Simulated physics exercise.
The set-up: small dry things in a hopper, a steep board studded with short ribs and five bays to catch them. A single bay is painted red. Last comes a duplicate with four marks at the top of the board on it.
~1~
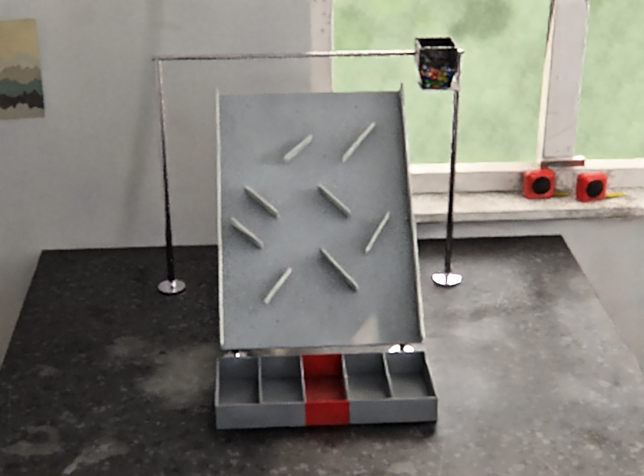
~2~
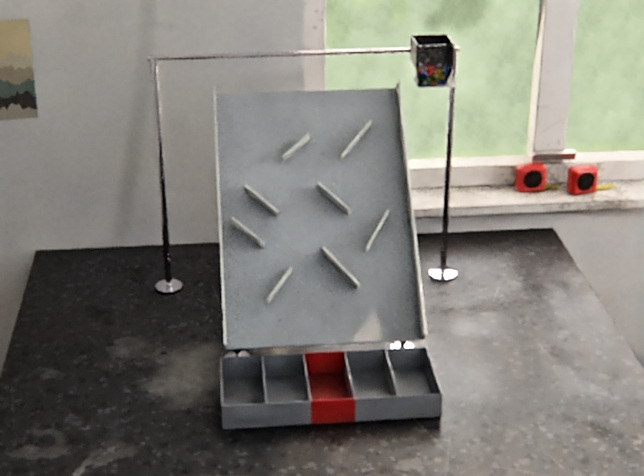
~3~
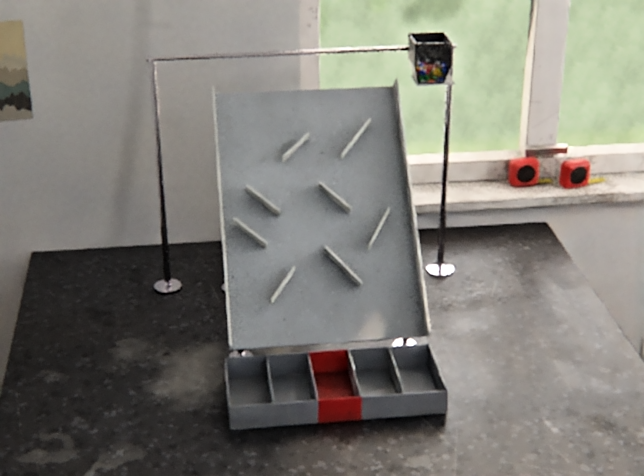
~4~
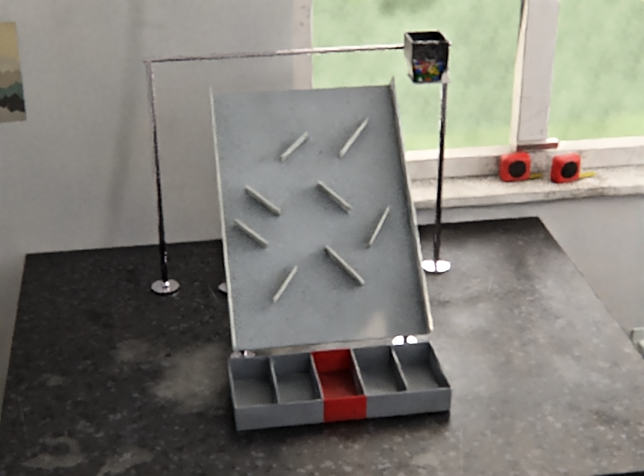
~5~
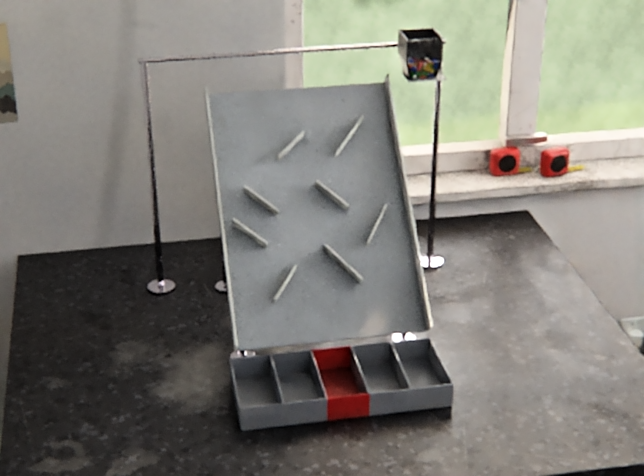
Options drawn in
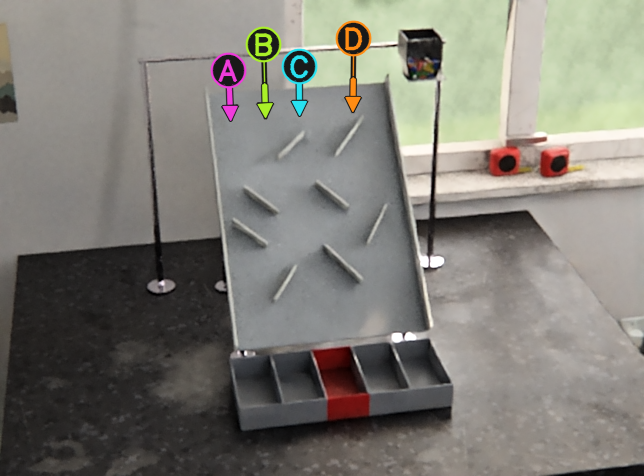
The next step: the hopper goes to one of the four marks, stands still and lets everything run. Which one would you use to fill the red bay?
I would pick mark B.
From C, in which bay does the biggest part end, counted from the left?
The third.
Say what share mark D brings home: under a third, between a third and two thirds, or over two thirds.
It is under a third.
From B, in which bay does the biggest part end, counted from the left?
The third.
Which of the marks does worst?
Here it is mark D.
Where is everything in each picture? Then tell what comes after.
In the first frame, hopper (433, 78), jelly beans, door shut.
In the second frame, ribs (283, 157) to (309, 134), (342, 155) to (371, 120), (246, 185) to (278, 211).
In the third frame, ribs (320, 182) to (351, 208), (234, 218) to (267, 243), (369, 245) to (390, 208).
In the fourth frame, ribs (274, 300) to (296, 266), (326, 246) to (364, 282).
In the fifth frame, red bay (348, 405), number 3 of 5 from the left.
On the marked copy, mark A meets the board at (230, 115); mark B meets the board at (265, 112); mark C meets the board at (299, 110); mark D meets the board at (352, 106).
With A, roughly a third in the red bay, roughly half in other bays, about a tenth outside the box.
With B, roughly two thirds in the red bay, roughly a quarter in other bays, about a tenth outside the box.
With C, roughly half in the red bay, roughly half in other bays.
With D, not one piece in the red bay, almost all in other bays, about a tenth outside the box.
